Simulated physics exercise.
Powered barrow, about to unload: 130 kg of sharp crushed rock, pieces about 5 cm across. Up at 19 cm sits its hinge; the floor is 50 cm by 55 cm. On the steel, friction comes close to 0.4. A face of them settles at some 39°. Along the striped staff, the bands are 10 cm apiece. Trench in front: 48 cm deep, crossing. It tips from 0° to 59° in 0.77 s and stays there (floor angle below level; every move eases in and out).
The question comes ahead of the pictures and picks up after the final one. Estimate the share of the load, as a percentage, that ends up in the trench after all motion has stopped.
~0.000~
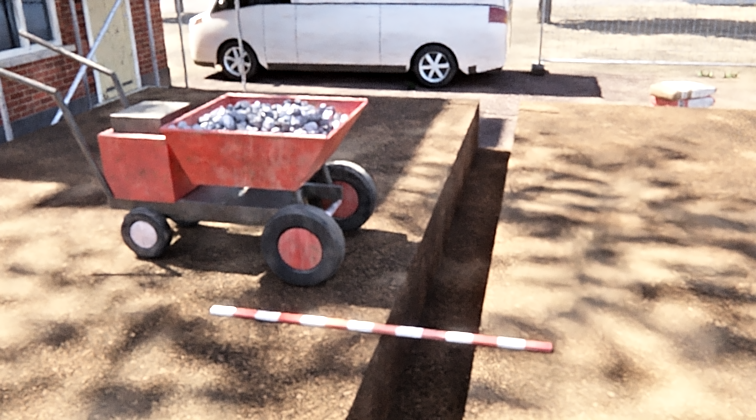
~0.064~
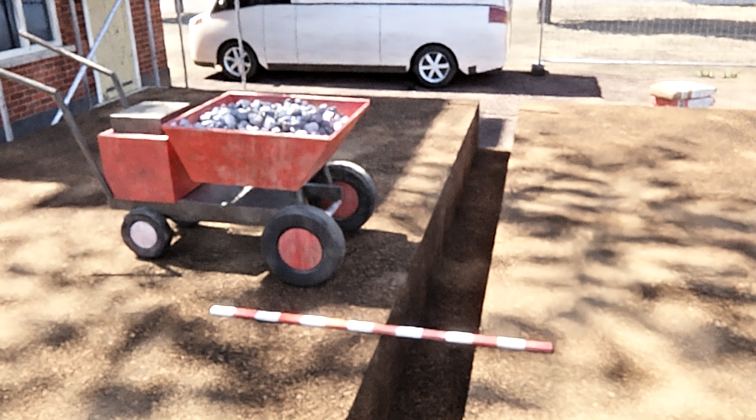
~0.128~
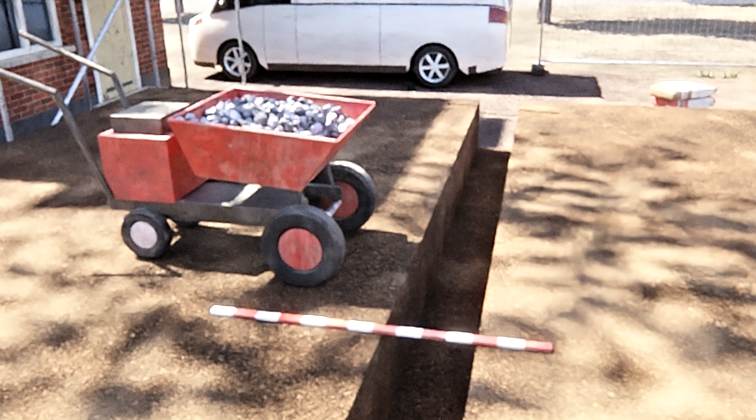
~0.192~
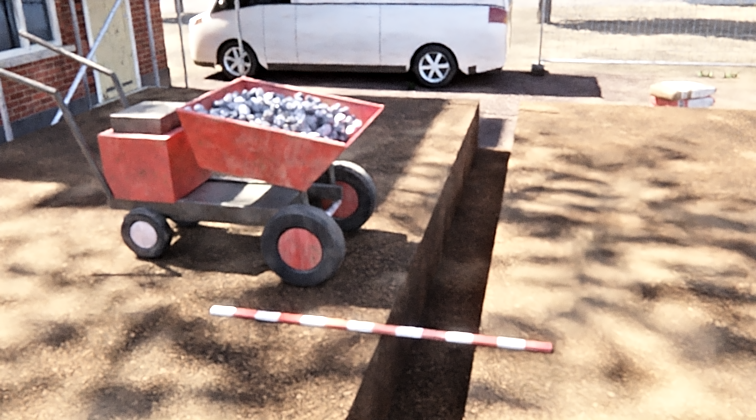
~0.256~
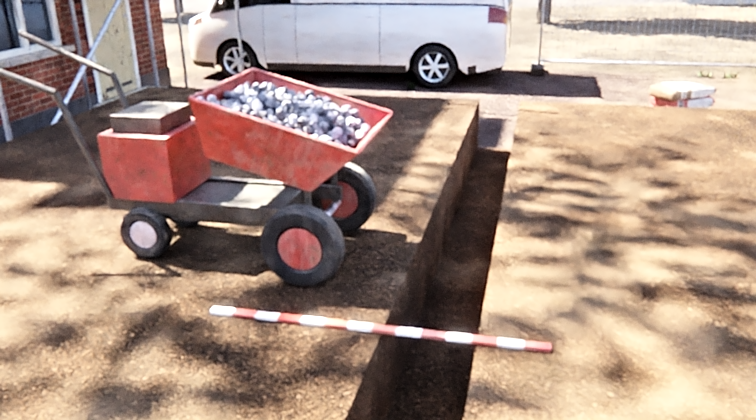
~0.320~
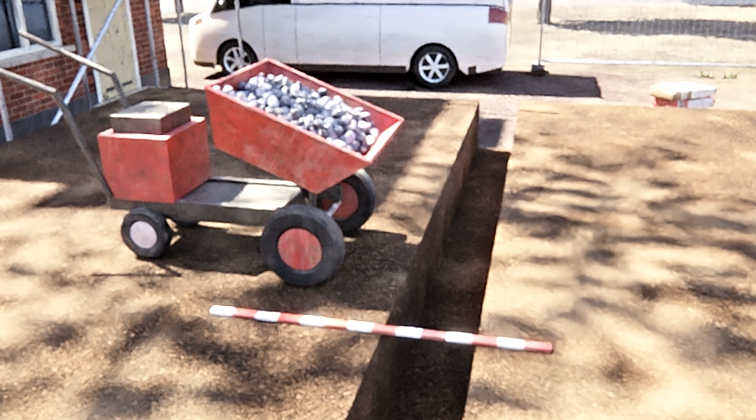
Roughly 29 per cent of the load ends up there.
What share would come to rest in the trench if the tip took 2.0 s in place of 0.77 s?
About 25%.
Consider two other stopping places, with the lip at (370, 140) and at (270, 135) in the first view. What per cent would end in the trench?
Roughly 10 per cent, then 35 per cent.
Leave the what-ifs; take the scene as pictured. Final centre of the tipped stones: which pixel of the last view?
Roughly at (470, 346).
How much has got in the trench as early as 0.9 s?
Around 10 per cent of it.
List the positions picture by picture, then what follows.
In the first frame, the tray is at 0°, its lip at (327, 138); the top of the load is at (282, 110).
In the second frame, the tray is at 1°, its lip at (329, 139); the top of the load is at (274, 109); the stones move at 0.3 m/s on average.
The third frame shows lip at (336, 142), floor tilted 4°, highest stones at (268, 105); the stones move at 0.5 m/s on average.
In the fourth frame, the tray is at 9°, its lip at (345, 146); the top of the load is at (246, 97); the stones move at 0.8 m/s on average.
In the fifth frame, the tray is at 15°, its lip at (357, 153); the top of the load is at (252, 90); the stones move at 0.9 m/s on average.
In the sixth frame, the tray is at 22°, its lip at (370, 162); the top of the load is at (265, 82); the stones move at 1.0 m/s on average.
After 0.6 s the floor is at 50°; 100 % in the tray; the foremost stones are at (408, 175).
After 0.9 s the floor is at 59°; 88 % in the tray, 12 % in the trench; the foremost stones are at (485, 285).
After 1.2 s the floor is at 59°; 67 % in the tray, 24 % in the trench, 9 % past the trench; the foremost stones are at (577, 277).
After 3.2 s the floor is at 59°; 62 % in the tray, 29 % in the trench, 9 % past the trench; the foremost stones are at (638, 288).
